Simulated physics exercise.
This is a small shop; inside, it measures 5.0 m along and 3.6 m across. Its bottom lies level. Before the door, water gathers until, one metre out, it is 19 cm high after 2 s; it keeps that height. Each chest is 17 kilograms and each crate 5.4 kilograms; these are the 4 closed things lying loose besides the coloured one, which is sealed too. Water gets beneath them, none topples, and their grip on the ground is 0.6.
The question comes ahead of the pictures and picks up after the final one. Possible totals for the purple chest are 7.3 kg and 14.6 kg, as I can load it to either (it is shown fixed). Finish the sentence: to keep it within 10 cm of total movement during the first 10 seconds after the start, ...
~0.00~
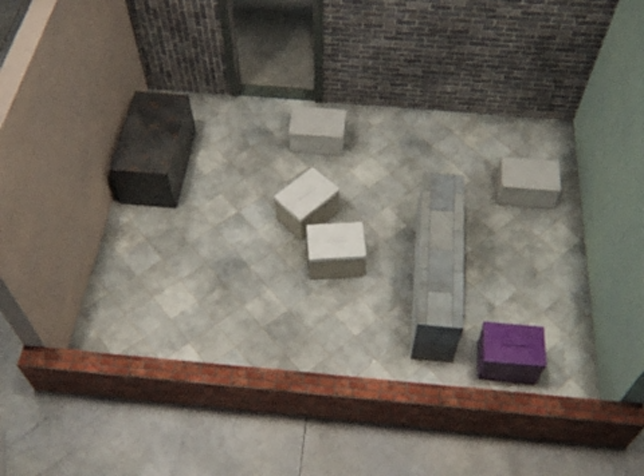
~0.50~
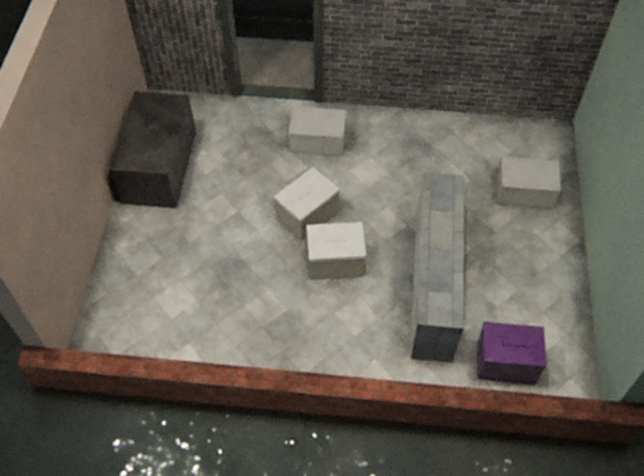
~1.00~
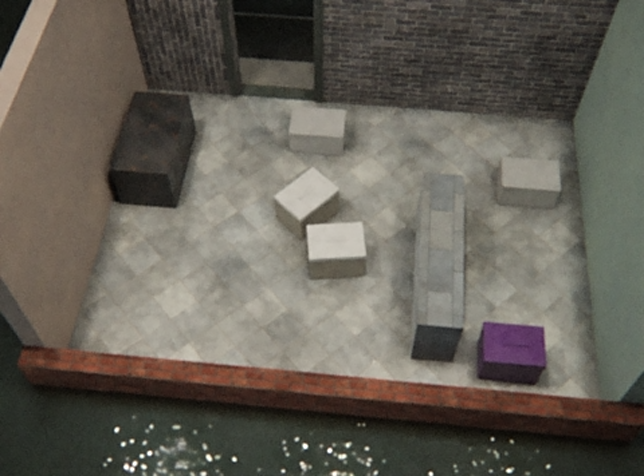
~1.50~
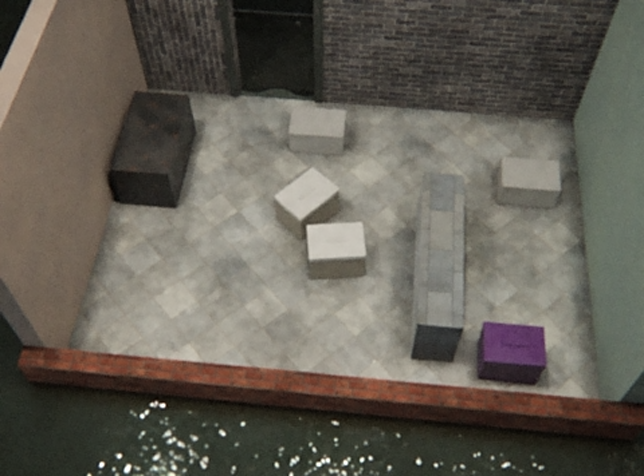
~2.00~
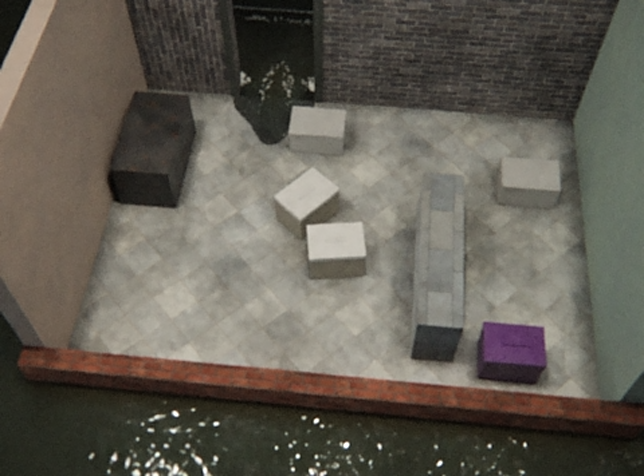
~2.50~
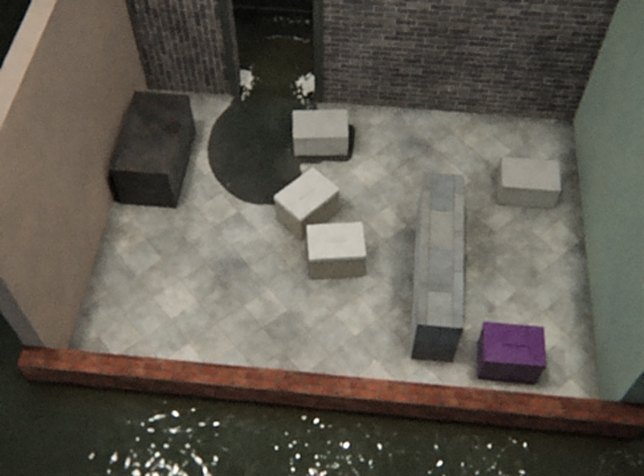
To keep it within 10 cm in that time, only the heavier load works.
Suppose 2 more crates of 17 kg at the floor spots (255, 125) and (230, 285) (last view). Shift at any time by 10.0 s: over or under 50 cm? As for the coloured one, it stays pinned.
Those two come out over the line and over the line, in that order.
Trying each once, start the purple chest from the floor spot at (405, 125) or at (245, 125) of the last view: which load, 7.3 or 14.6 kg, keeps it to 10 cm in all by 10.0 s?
In that order: Both loads work; no load works.
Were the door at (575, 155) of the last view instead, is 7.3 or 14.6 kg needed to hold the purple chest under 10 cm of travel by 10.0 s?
The light one suffices.
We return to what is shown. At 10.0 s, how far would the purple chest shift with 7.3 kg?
I'd put it at roughly 40 cm.
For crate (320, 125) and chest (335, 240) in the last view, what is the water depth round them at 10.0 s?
I'd estimate 2 cm for the first and 6 cm for the second.
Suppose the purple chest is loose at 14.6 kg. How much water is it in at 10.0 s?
4 cm, roughly.
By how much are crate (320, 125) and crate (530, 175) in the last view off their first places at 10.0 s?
The first is 140 cm from its start, the second 0 cm.
After 3.5 s the purple chest would be 0 cm from its start with 7.3 kg and 0 cm from its start with 14.6 kg; 0 cm of water round it then.
After 4.5 s the purple chest would be 0 cm from its start with 7.3 kg and 0 cm from its start with 14.6 kg; 0 cm of water round it then.
After 7.0 s the purple chest would be 0 cm from its start with 7.3 kg and 0 cm from its start with 14.6 kg; 2 cm of water round it then.
After 10.0 s the purple chest would be 36 cm from its start with 7.3 kg and 0 cm from its start with 14.6 kg; 4 cm of water round it then.
